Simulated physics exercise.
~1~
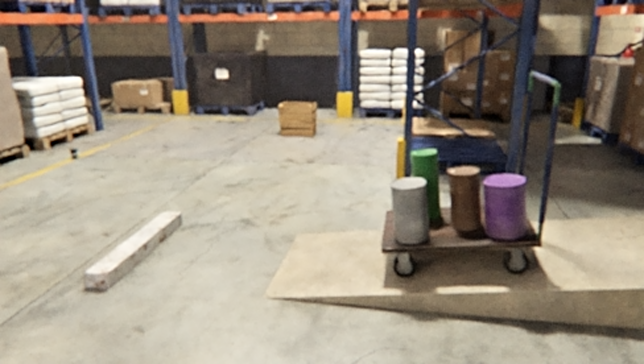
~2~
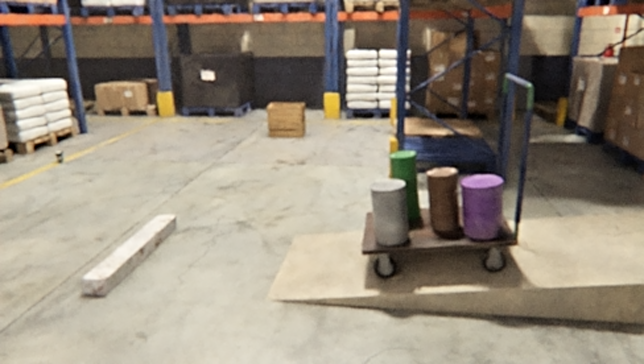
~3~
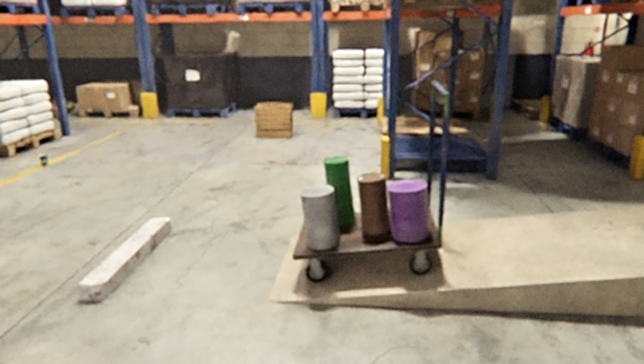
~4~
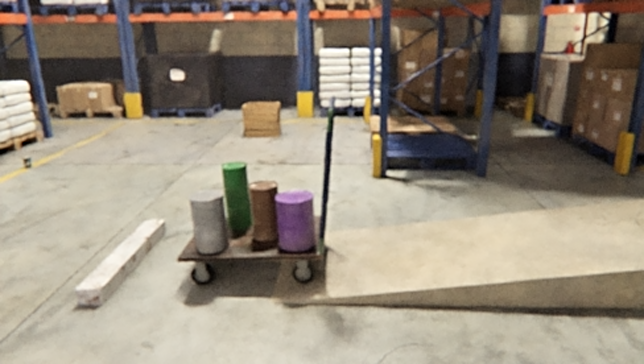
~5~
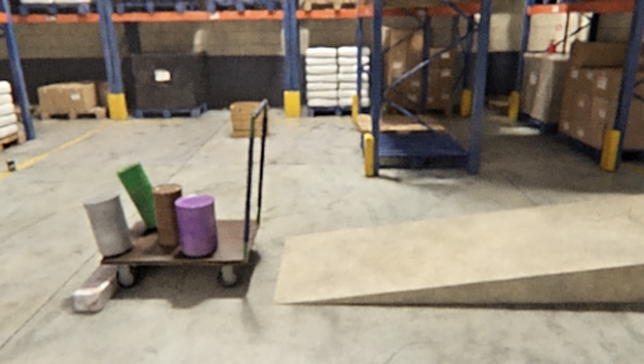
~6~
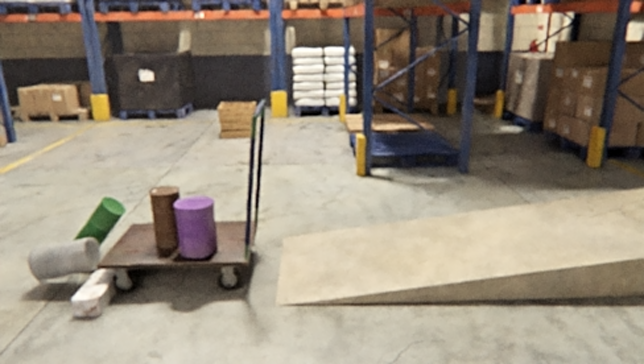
Flat trolley rolling left down a ramp and stopping at a kerb, grey and green containers toppling off, purple and brown staying upright aboard.
